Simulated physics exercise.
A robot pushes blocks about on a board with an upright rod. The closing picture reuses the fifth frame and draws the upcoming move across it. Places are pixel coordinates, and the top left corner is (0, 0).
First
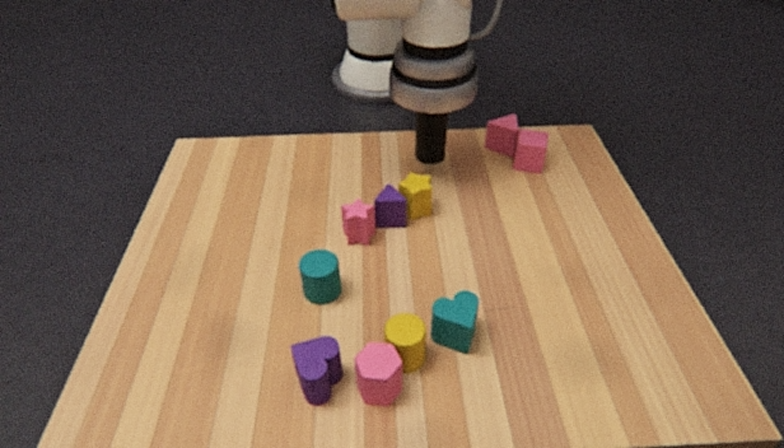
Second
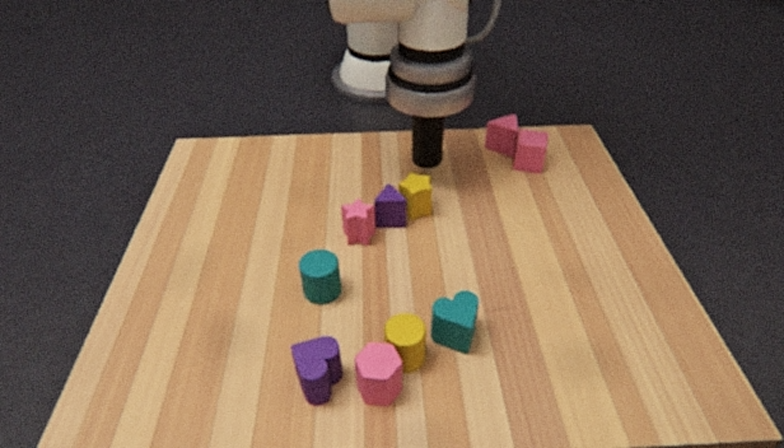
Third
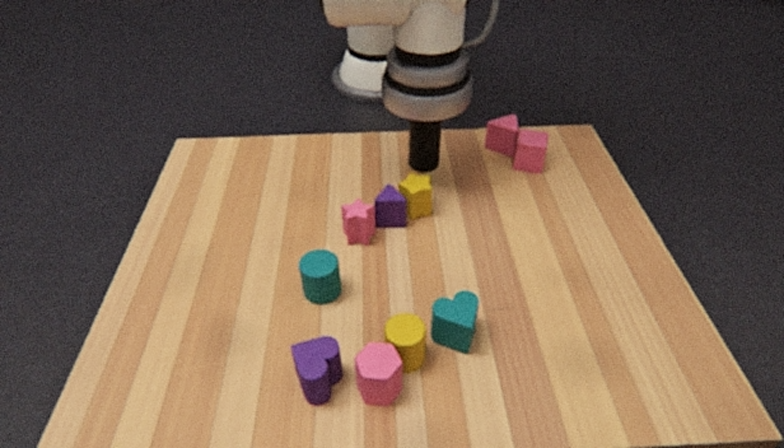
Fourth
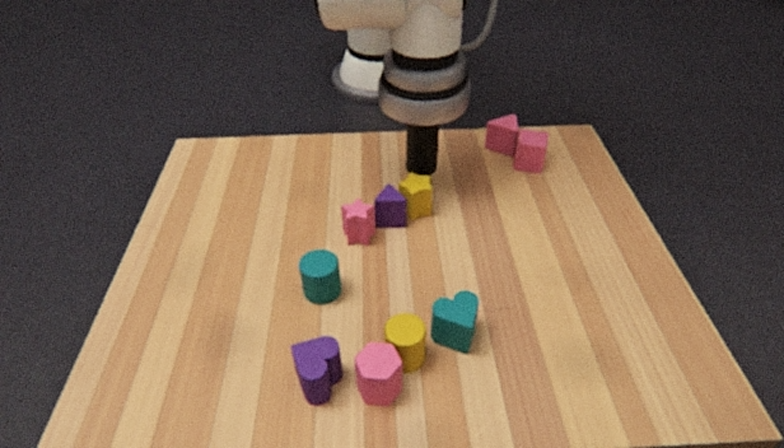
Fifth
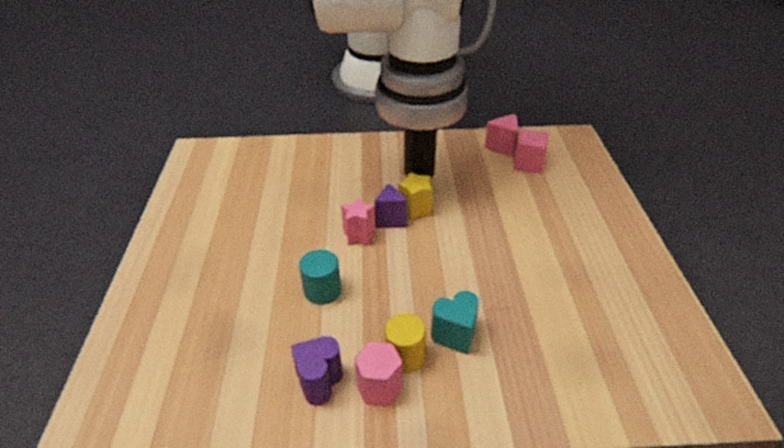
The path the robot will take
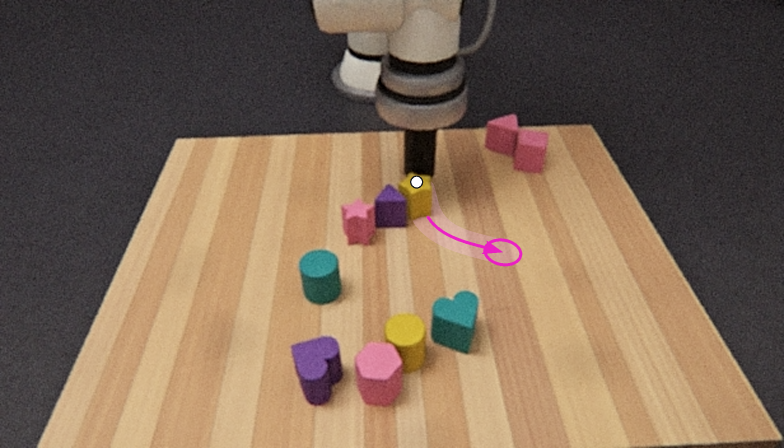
On a wooden board, a robot's black rod moves slightly toward the still yellow star block.
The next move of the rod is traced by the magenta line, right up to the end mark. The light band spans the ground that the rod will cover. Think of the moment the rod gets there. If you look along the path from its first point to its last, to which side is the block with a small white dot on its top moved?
It will end up to the right.
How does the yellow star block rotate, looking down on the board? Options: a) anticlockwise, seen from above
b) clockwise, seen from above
That would be b.
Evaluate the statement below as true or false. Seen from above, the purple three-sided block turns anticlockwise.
False.
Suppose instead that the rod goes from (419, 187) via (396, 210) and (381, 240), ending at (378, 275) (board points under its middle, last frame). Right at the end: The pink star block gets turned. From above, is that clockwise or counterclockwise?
From overhead, the rotation is clockwise.
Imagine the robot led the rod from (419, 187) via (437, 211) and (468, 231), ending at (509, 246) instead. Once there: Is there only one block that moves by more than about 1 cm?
That would be a yes.
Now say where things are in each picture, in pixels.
Rod tip (430, 156); block tops, pink star block (357, 208); purple three-sided block (390, 194); yellow star block (417, 182), in the first picture.
Rod (427, 160); blocks unchanged, in the second picture.
Rod (424, 164); blocks unchanged, in the third picture.
Rod (421, 168); blocks unchanged, in the fourth picture.
Rod (419, 172); pink star block (357, 208); purple three-sided block (390, 194); yellow star block (417, 182), in the fifth picture.
Path on the board, from (419, 187) by way of (427, 215) and (456, 239) to (503, 252); the dot is on the yellow star block.
On the path given first. One third of the way, rod (427, 200); purple three-sided block (387, 197), turned 25° clockwise; yellow star block (419, 206).
Two thirds of the way, rod (458, 224); purple three-sided block (387, 197), turned 25° clockwise; yellow star block (422, 218), turned 35° clockwise.
At the end, rod (505, 237); pink star block in place; purple three-sided block (387, 197), turned 25° clockwise; yellow star block (422, 218), turned 35° clockwise.
